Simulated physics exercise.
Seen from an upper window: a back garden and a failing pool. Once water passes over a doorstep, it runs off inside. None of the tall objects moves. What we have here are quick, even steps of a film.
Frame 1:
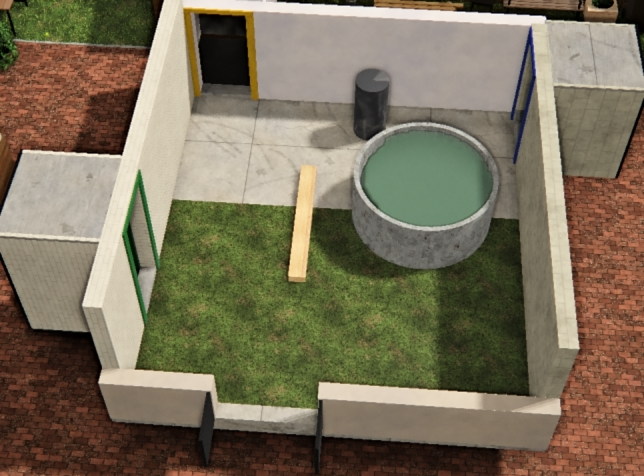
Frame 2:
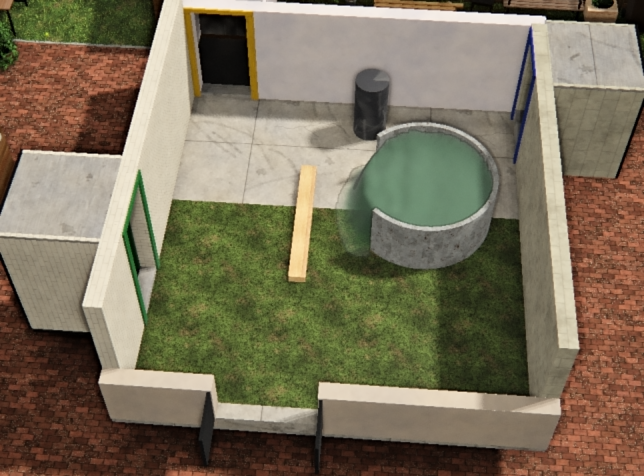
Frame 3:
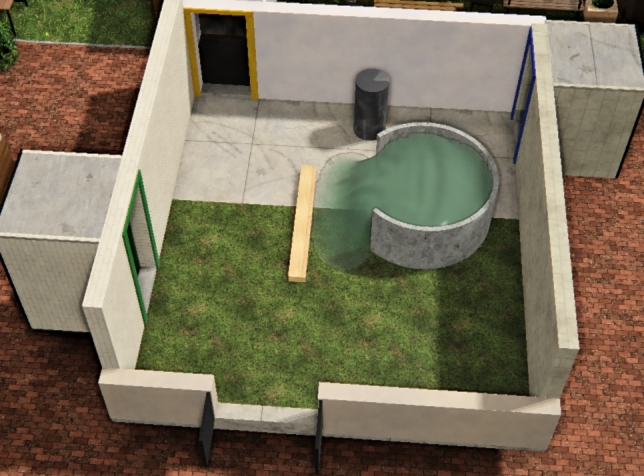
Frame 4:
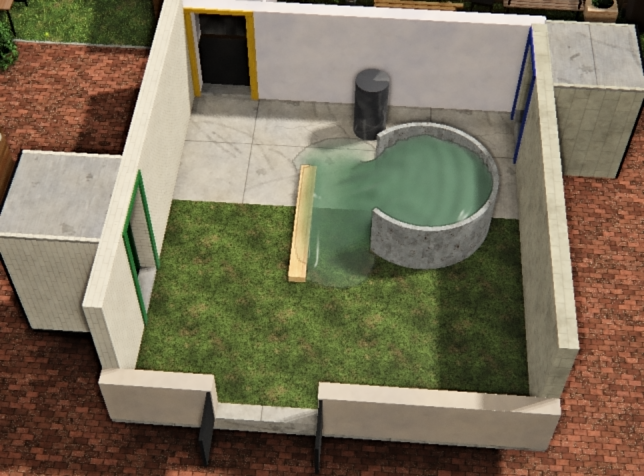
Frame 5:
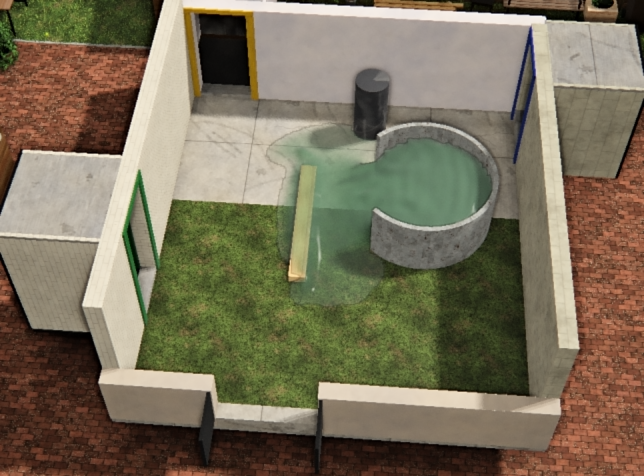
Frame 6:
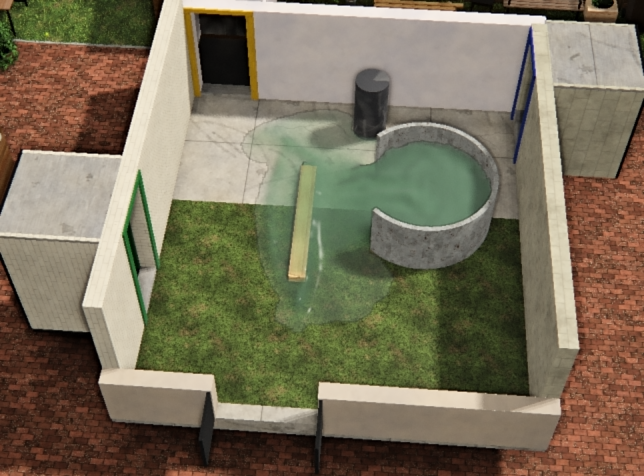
Green water pours from a gap in the left side of a round grey stone pool in a walled back garden, seen from an upper window by a camera that stays still. A yellow-framed doorway, a dark cylinder, a green-framed opening at left and a pale plank surround the grass and paving. The water spreads leftward, reaches and passes the plank, then fans thinly across paving and lawn.
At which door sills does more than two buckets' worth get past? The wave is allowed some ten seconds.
The yellow door passes more than two buckets; the green door passes more than two buckets; the blue door passes two buckets or less.
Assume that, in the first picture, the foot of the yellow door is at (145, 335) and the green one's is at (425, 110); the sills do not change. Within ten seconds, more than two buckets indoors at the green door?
One by one: The green door is under.
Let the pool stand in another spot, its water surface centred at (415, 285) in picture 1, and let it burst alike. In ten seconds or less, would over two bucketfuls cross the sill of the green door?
Well, the green door ends up past the threshold.
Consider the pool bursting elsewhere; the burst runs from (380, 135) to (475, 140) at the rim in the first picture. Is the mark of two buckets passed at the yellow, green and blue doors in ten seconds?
Yellow door: Beyond the mark; green door: Short of the mark; blue door: Beyond the mark.
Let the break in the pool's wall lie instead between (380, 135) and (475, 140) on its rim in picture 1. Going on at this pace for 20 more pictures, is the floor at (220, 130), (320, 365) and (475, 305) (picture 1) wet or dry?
First soaked, second unwetted, third soaked.
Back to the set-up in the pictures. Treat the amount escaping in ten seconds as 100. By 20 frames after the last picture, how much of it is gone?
My guess would be around 40 percent.
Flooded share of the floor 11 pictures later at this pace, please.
That should be about 65 %.
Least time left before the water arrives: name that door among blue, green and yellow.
It would be the yellow-painted one.
A moment on, water covers 50 % of the floor; the yellow door under two buckets in, the green door not reached, the blue door not reached.
Next, water covers 65 % of the floor; the yellow door over two buckets in, the green door under two buckets in, the blue door not reached.
Then, water covers 80 % of the floor; the yellow door far over two buckets in, the green door over two buckets in, the blue door not reached.
Later, water covers 95 % of the floor; the yellow door far over two buckets in, the green door over two buckets in, the blue door wet at the sill, nothing in.
In the end, water covers 95 % of the floor; the yellow door far over two buckets in, the green door over two buckets in, the blue door wet at the sill, nothing in.
